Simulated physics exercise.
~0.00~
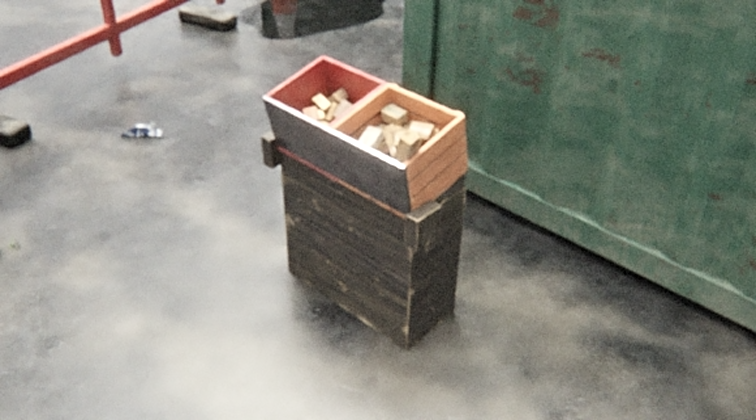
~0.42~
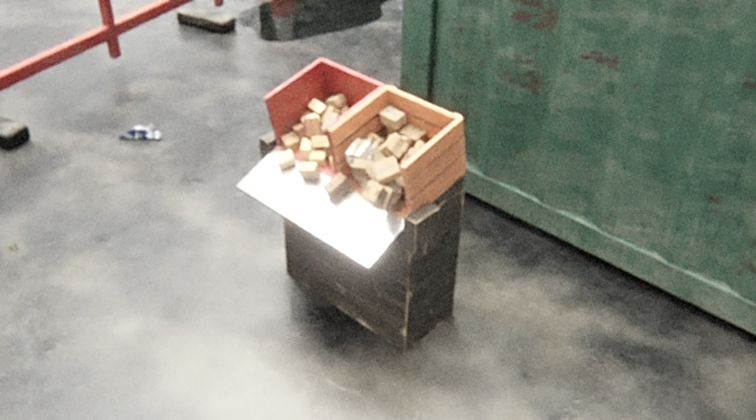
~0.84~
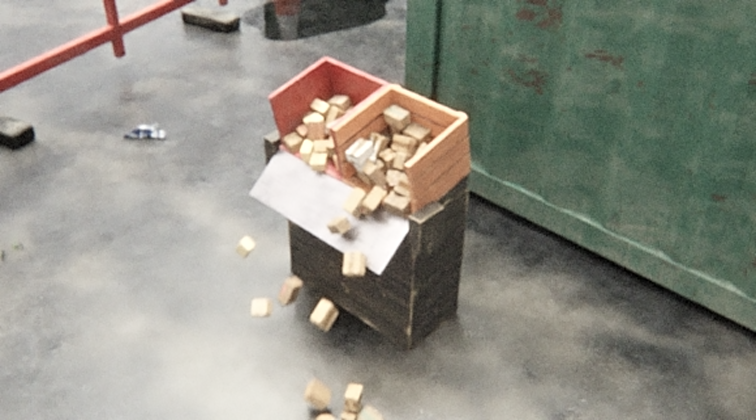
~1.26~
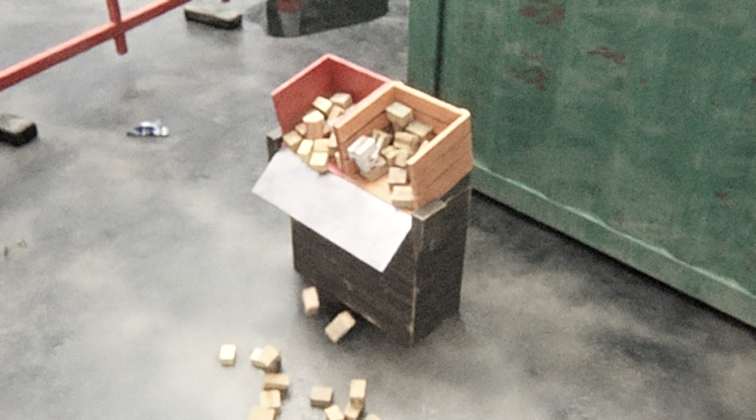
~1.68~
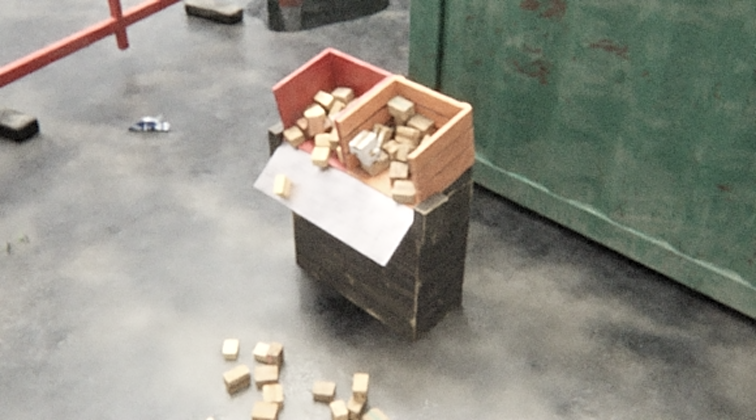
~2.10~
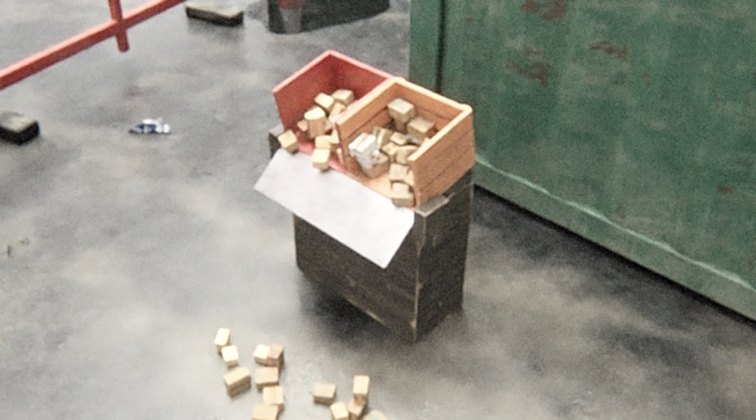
In the video, a pale flap drops open along the front of a red bin and an orange bin on a dark stand beside a green container, and small wooden blocks tumble onto the floor, ending scattered below while many remain in both bins.
